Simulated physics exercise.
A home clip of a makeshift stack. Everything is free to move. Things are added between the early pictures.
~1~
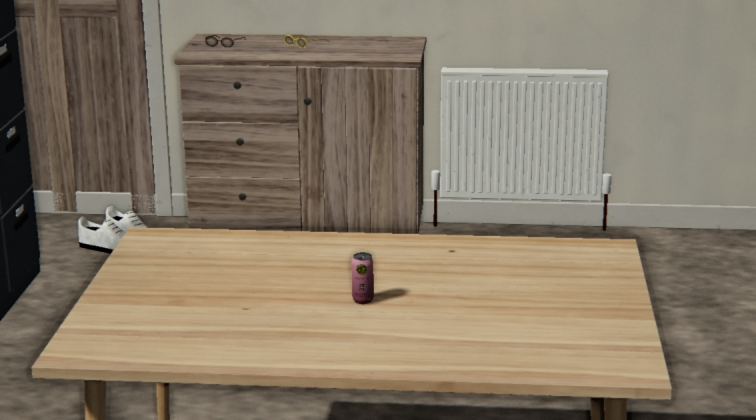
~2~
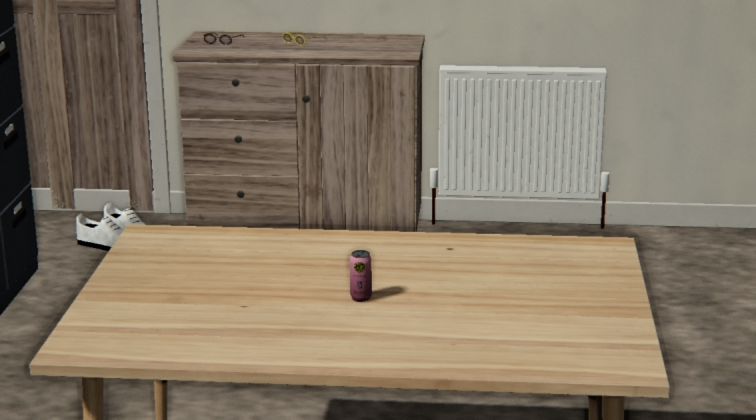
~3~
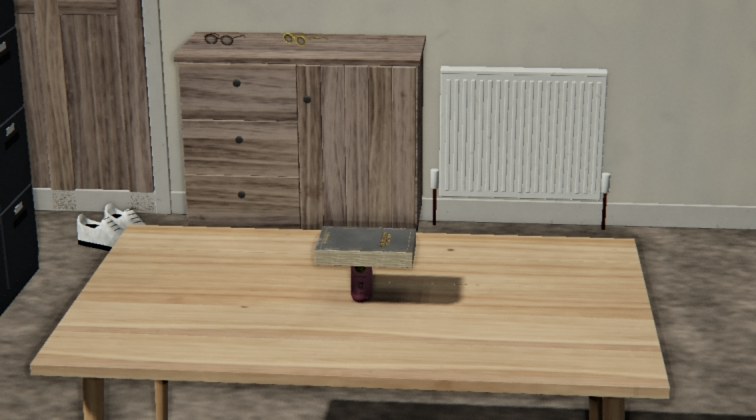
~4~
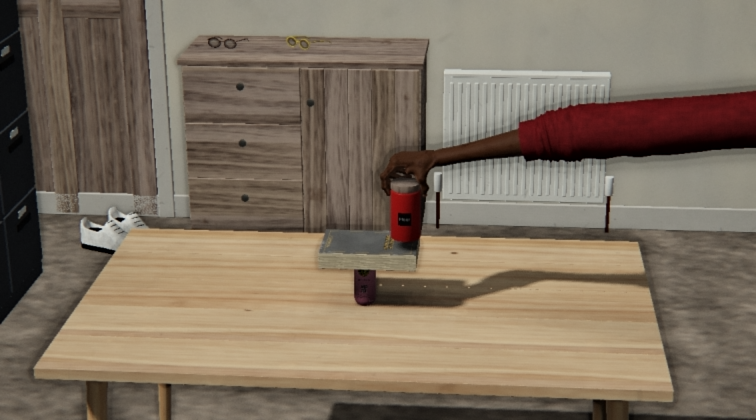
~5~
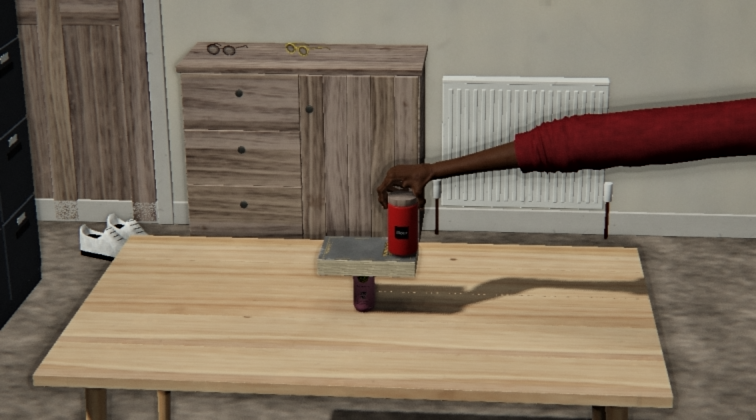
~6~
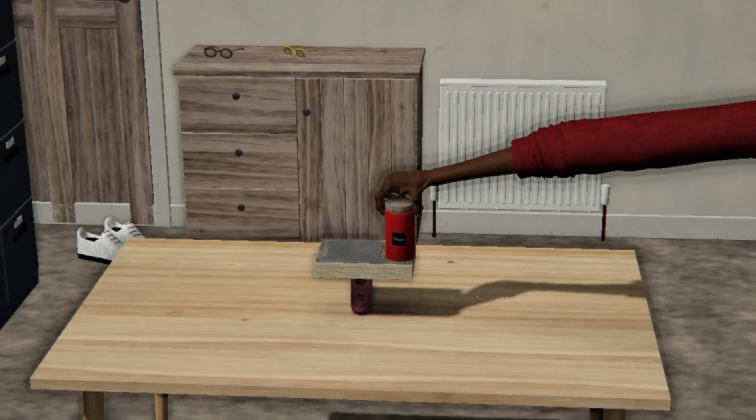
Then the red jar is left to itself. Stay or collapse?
Here the stack comes apart.
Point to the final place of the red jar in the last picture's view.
Near (491, 314).
Then, 0.40 s after the last picture, red jar now fallen; grey book tipped 50° from how it was.
Then, 0.50 s after the last picture, grey book tipped 61° from how it was; pink can slid a little.
Then, 0.70 s after the last picture, grey book now fallen; pink can tipped 73° from how it was.
At rest, fallen, pink can, red jar and grey book. Seen from the same camera at the end, red jar near (491, 314). The stack gives way.
